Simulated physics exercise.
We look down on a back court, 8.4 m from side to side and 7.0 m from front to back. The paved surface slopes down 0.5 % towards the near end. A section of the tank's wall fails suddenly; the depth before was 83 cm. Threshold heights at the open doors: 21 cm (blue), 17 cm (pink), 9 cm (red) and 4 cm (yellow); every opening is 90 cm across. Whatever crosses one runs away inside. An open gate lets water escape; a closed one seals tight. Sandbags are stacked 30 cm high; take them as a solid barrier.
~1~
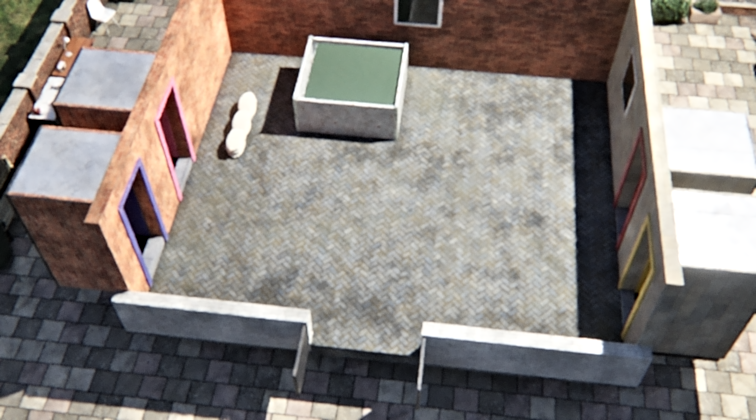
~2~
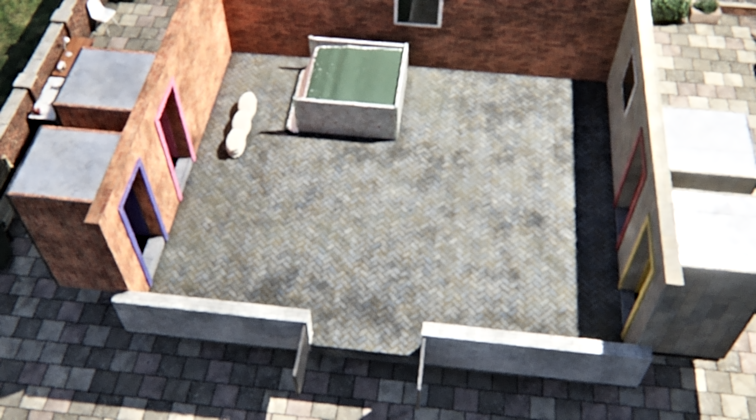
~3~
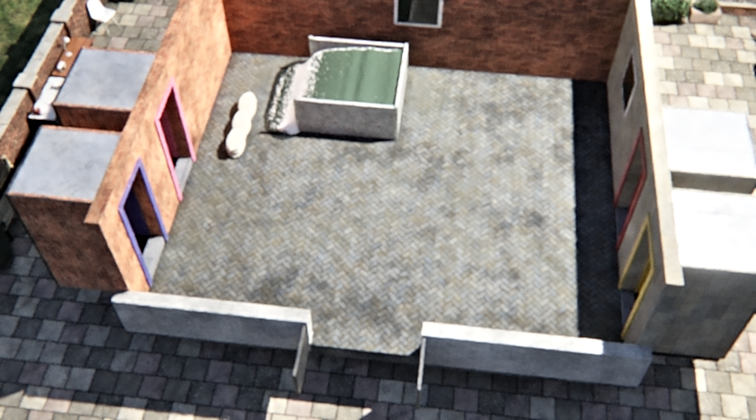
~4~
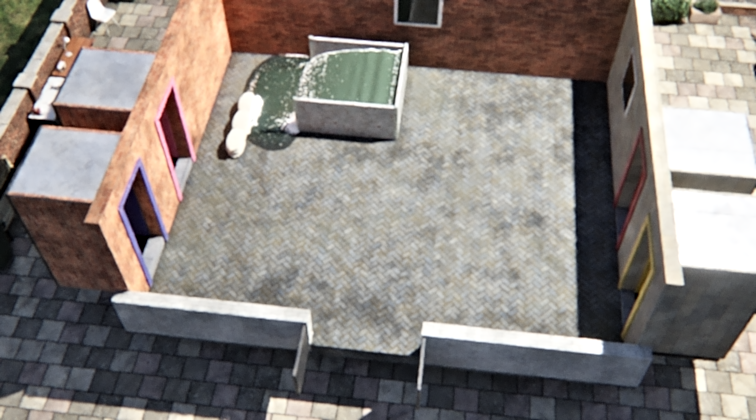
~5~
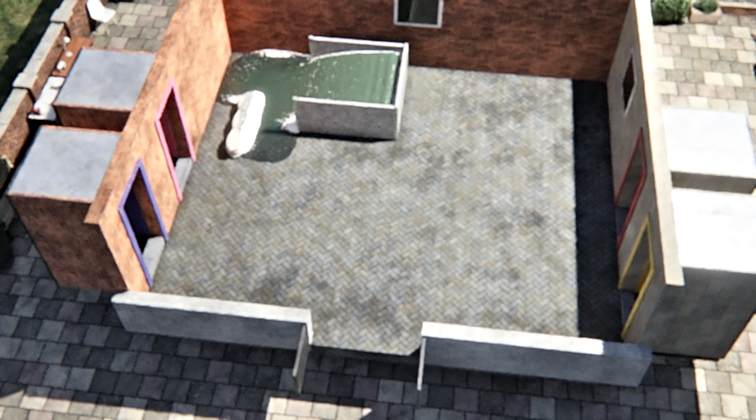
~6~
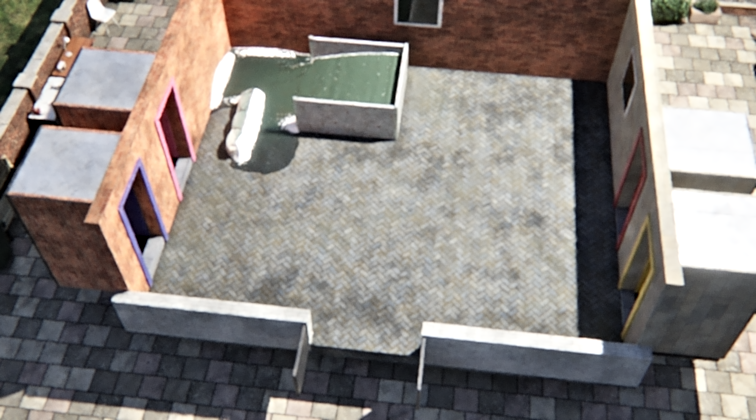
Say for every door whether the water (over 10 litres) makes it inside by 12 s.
The water let in: At the blue door it keeps below the limit; at the pink door it stays under the limit; at the red door it does not reach the limit; at the yellow door it exceeds the limit.
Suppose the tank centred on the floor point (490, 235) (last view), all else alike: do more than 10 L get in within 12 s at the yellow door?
Against that limit: Yellow below.
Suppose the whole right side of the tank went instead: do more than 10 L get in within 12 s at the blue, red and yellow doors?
Then: Blue below, red over, yellow above.
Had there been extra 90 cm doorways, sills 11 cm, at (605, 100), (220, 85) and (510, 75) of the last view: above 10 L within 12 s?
In turn: Under, over, under.
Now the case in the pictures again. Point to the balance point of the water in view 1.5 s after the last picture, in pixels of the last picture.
Near (281, 111).
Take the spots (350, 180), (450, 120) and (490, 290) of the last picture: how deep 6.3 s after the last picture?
About 1, 1 and 3 cm.
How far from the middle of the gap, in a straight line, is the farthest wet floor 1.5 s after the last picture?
About 5.6 m.
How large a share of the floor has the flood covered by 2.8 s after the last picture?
About 45 per cent.
Then, 0.7 s after the last picture water covers 15 % of the floor and is deepest (68 cm) near (231, 54); blue door not reached, pink door 2 cm at the sill, 0 L in, red door not reached, yellow door not reached.
Then, 1.5 s after the last picture water covers 30 % of the floor and is deepest (45 cm) near (276, 92); blue door 8 cm at the sill, 0 L in, pink door 11 cm at the sill, 0 L in, red door not reached, yellow door not reached.
Then, 2.8 s after the last picture water covers 45 % of the floor and is deepest (37 cm) near (161, 316); blue door 5 cm at the sill, 0 L in, pink door 14 cm at the sill, 0 L in, red door not reached, yellow door not reached.
Then, 6.3 s after the last picture water covers 75 % of the floor and is deepest (16 cm) near (261, 115); blue door 12 cm at the sill, 0 L in, pink door 4 cm at the sill, 0 L in, red door 2 cm at the sill, 0 L in, yellow door 9 cm at the sill, 2 L in.
Then, 11.3 s after the last picture water covers 90 % of the floor and is deepest (10 cm) near (520, 354); blue door 8 cm at the sill, 0 L in, pink door 5 cm at the sill, 0 L in, red door 5 cm at the sill, 0 L in, yellow door 8 cm at the sill, 96 L in.
